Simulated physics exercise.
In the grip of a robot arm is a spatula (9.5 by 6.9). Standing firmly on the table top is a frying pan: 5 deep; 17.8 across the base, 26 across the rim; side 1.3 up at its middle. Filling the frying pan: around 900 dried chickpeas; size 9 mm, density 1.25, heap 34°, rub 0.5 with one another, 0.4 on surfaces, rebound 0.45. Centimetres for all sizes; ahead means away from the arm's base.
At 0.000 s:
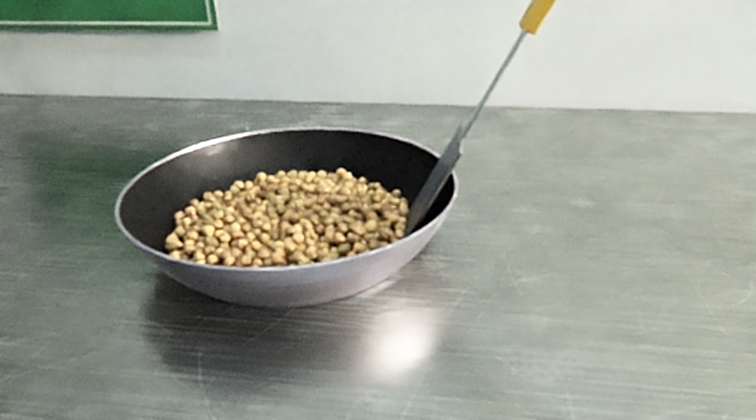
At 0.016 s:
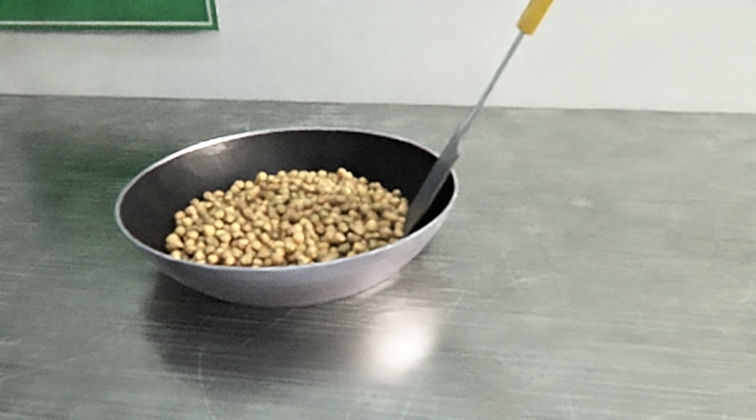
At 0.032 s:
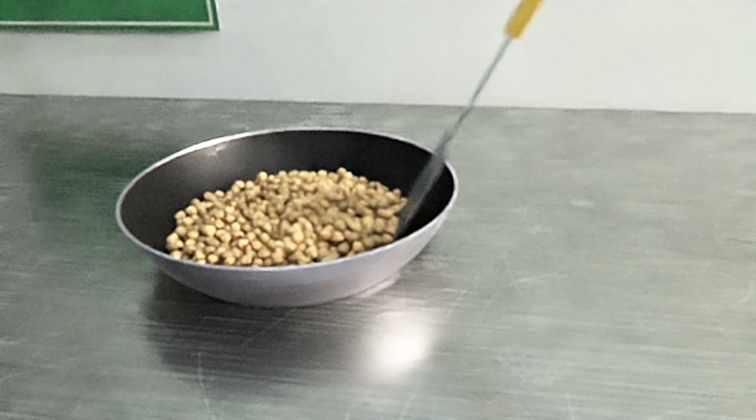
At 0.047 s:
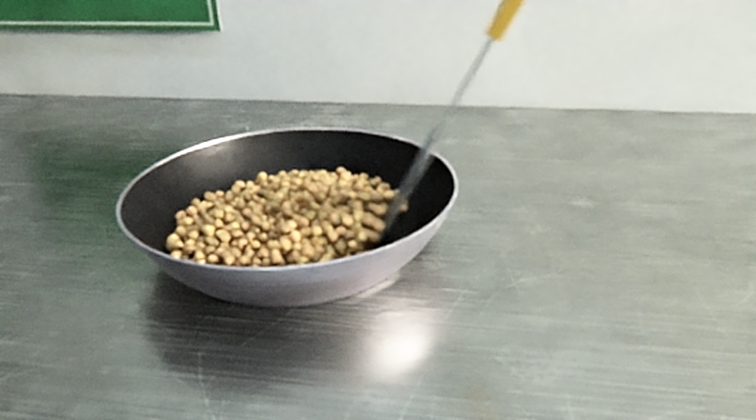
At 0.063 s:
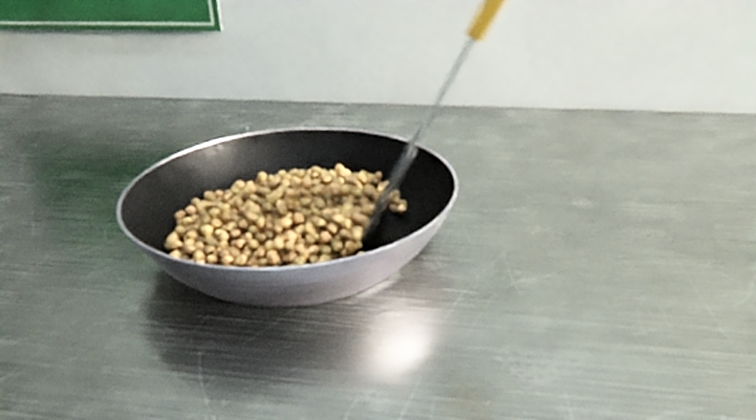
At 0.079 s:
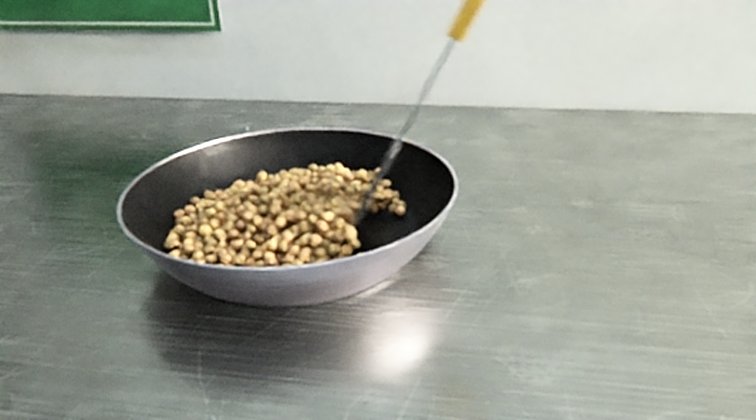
To begin with, a spatula with a yellow handle rests at the right side of a frying pan filled with dried chickpeas on a metal table top. The spatula then sweeps left through the pan, pushing the nearby chickpeas leftward and baring a patch of the dark pan on the right.
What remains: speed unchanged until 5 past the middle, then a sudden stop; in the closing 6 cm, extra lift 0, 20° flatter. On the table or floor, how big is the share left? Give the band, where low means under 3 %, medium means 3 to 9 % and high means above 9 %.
Band: Low.
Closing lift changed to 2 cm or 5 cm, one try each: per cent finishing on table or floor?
I'd say close to 0 percent for the first and close to 0 percent for the second.
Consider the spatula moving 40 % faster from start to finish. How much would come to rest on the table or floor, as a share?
About 0 %.
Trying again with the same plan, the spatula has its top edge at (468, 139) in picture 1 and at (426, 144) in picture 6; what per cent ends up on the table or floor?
Near 0 in a hundred.
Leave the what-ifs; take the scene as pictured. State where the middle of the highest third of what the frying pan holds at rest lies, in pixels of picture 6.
Near (209, 202).
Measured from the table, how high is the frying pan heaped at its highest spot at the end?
Height at rest: Roughly 5.0 cm.
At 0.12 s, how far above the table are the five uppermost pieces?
Somewhere near 5 cm, I'd say.
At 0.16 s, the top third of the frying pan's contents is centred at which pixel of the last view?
Near pixel (259, 206).
After 0.12 s, sloping 62°, highest piece 5 above the table; 900 in the frying pan.
After 0.16 s, sloping 54°, highest piece 5 above the table; 900 in the frying pan.
After 0.38 s, sloping 43°, highest piece 5 above the table; 900 in the frying pan.
After 1.43 s, sloping 43°, highest piece 5 above the table; 900 in the frying pan.
In the end, 900 in the frying pan. That is 0 % on the table or floor.
